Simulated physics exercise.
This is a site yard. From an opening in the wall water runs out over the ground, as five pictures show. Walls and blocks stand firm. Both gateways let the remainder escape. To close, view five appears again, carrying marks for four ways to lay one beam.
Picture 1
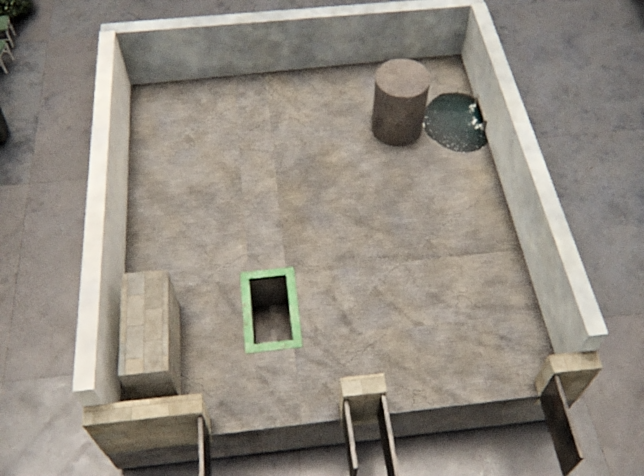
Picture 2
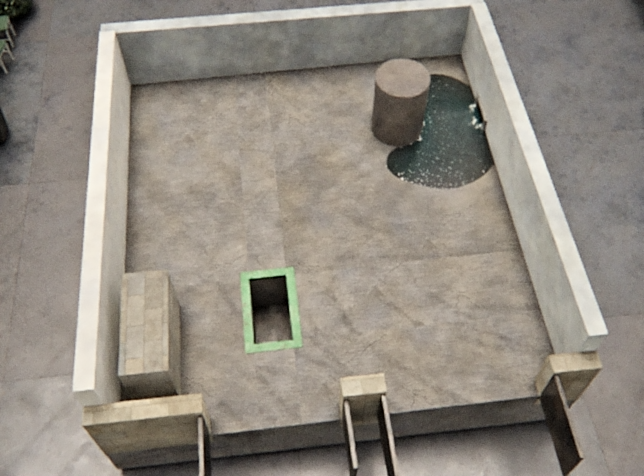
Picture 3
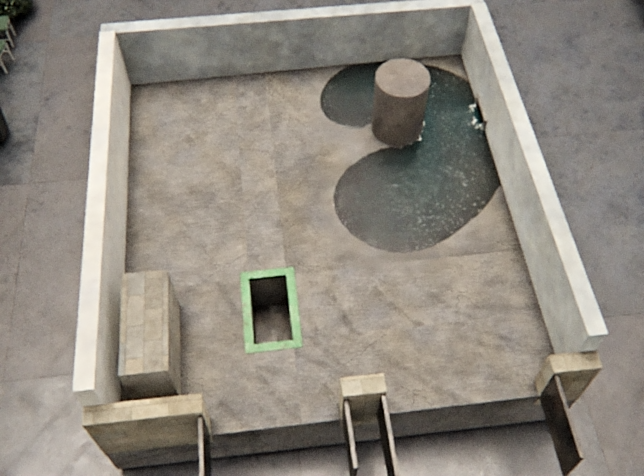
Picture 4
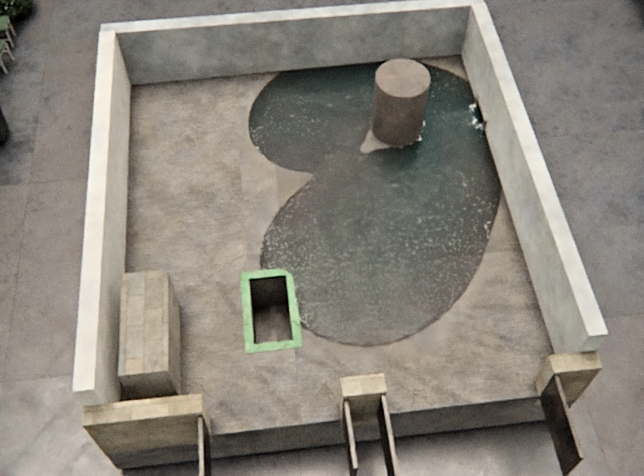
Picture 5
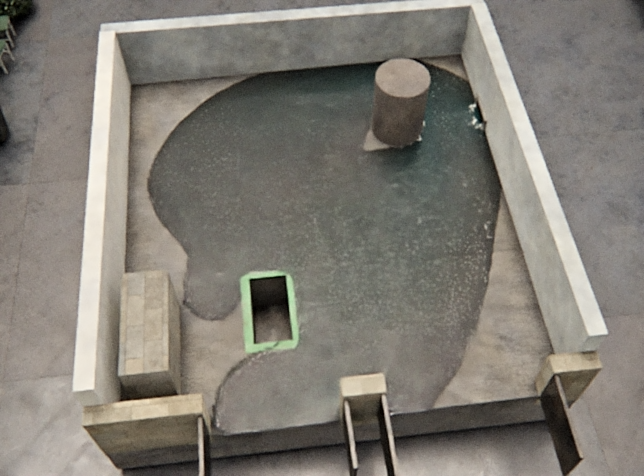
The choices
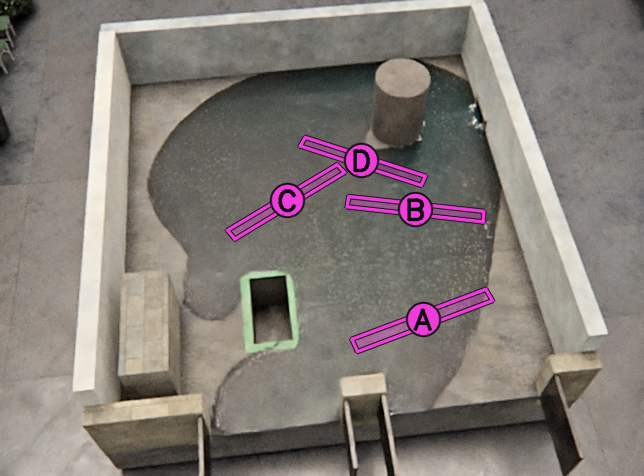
Dark, greenish water spreads from the right-hand wall of a walled site yard, seen from high above by a camera that stays still. A grey-brown cylinder stands at upper right, a pale block at lower left, a green-rimmed pit left of centre, and open gates along the near edge. The water wraps around the cylinder, widens leftward and toward the gates, then surrounds much of the pit and enters it.
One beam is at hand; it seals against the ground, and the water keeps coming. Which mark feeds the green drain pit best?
The best spot is A.
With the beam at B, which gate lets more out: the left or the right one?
The left one.
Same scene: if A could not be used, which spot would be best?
C.
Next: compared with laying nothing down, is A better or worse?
It is better.
In magenta, A from (354, 345) to (489, 294); B from (347, 201) to (483, 216); C from (231, 234) to (340, 168); D from (302, 141) to (423, 180).
With A, about 45 % of the stream goes into the green drain pit, about 55 % out by the gates.
With B, about 20 % of the stream goes into the green drain pit, about 80 % out by the gates.
With C, about 31 % of the stream goes into the green drain pit, about 69 % out by the gates.
With D, about 19 % of the stream goes into the green drain pit, about 81 % out by the gates.
